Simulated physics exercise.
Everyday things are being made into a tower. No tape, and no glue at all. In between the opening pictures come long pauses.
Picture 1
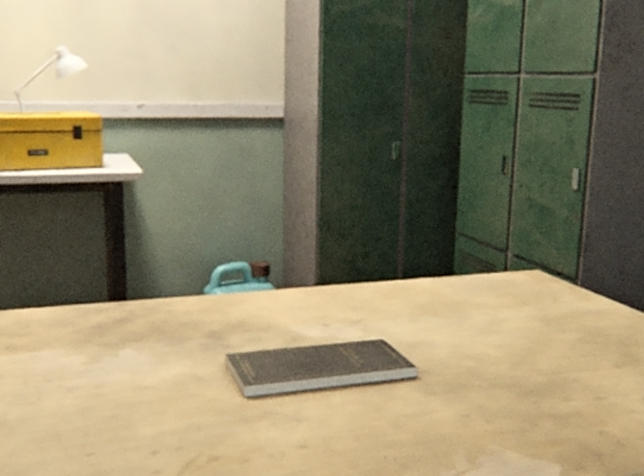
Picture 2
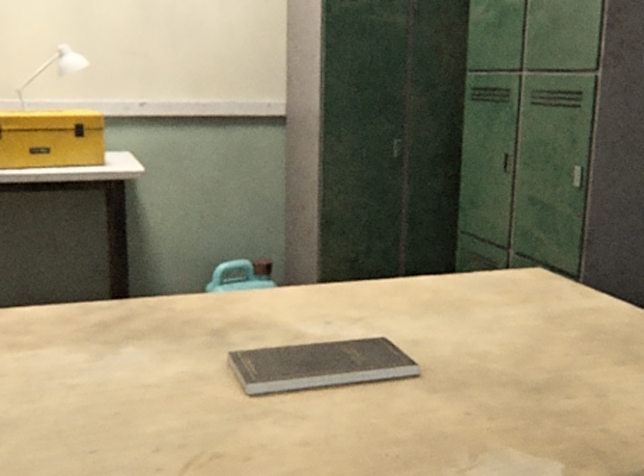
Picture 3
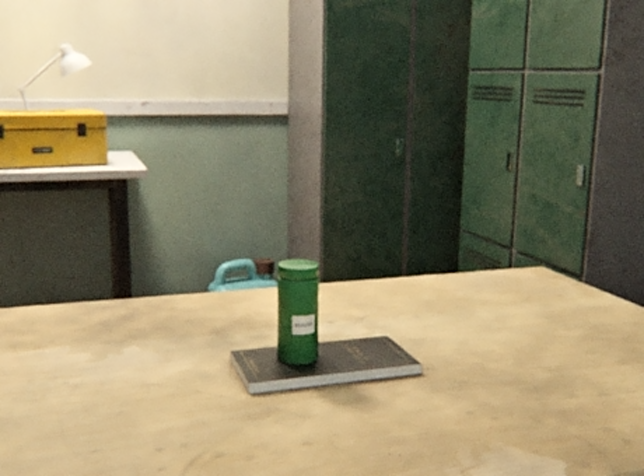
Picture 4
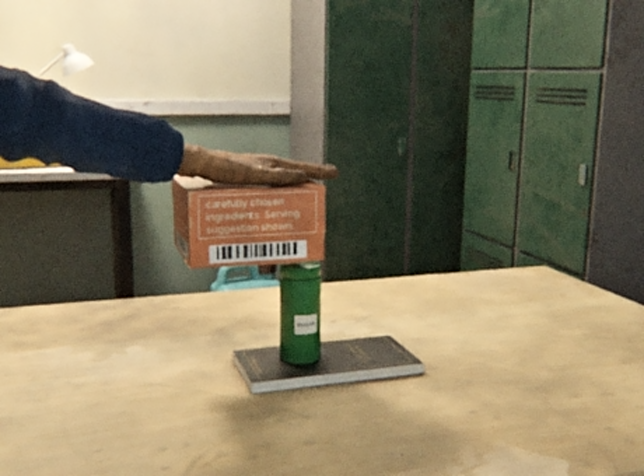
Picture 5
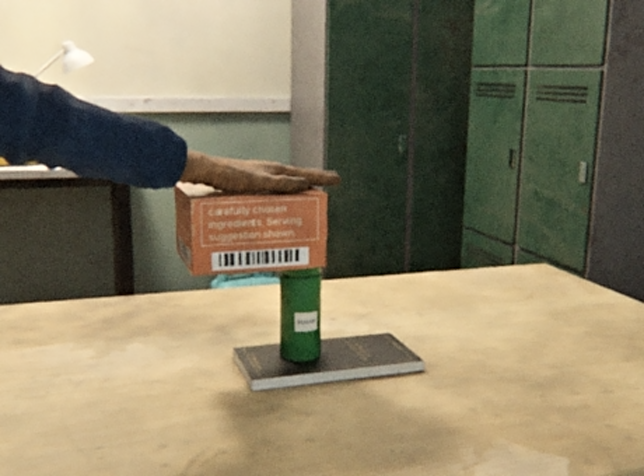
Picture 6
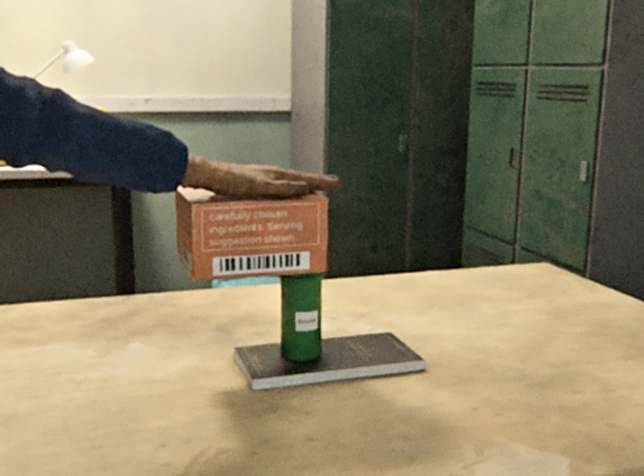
A hand in a dark blue sleeve lowered an orange box onto a green canister, which had appeared on the black book lying on the table, and stayed resting flat on the box's top.
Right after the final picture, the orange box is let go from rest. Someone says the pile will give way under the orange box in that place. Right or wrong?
Right, it gives way.
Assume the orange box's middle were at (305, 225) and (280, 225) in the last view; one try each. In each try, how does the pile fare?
So the first time it does not fall and the second time it goes over.
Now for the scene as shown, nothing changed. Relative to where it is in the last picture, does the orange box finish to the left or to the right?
It goes leftward.
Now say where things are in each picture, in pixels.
The last thing is not in view yet; black book (320, 365), in the first frame.
The last thing is not in view yet; black book (322, 363), in the second frame.
The last thing is not in view yet; black book (324, 362), in the third frame.
Still above its spot; orange box (246, 217); black book (327, 362), in the fourth frame.
Still above its spot; orange box (248, 223); black book (327, 359), in the fifth frame.
In place under the hand; orange box (249, 228); black book (328, 359), in the sixth frame.
Then, 0.30 s after the last picture, orange box now fallen.
Then, 0.40 s after the last picture, things are still on the move.
Then, 0.50 s after the last picture, as before.
At rest, fallen, orange box; the other 2 in place. Seen from the same camera at the end, orange box near (145, 318). The pile gives way.
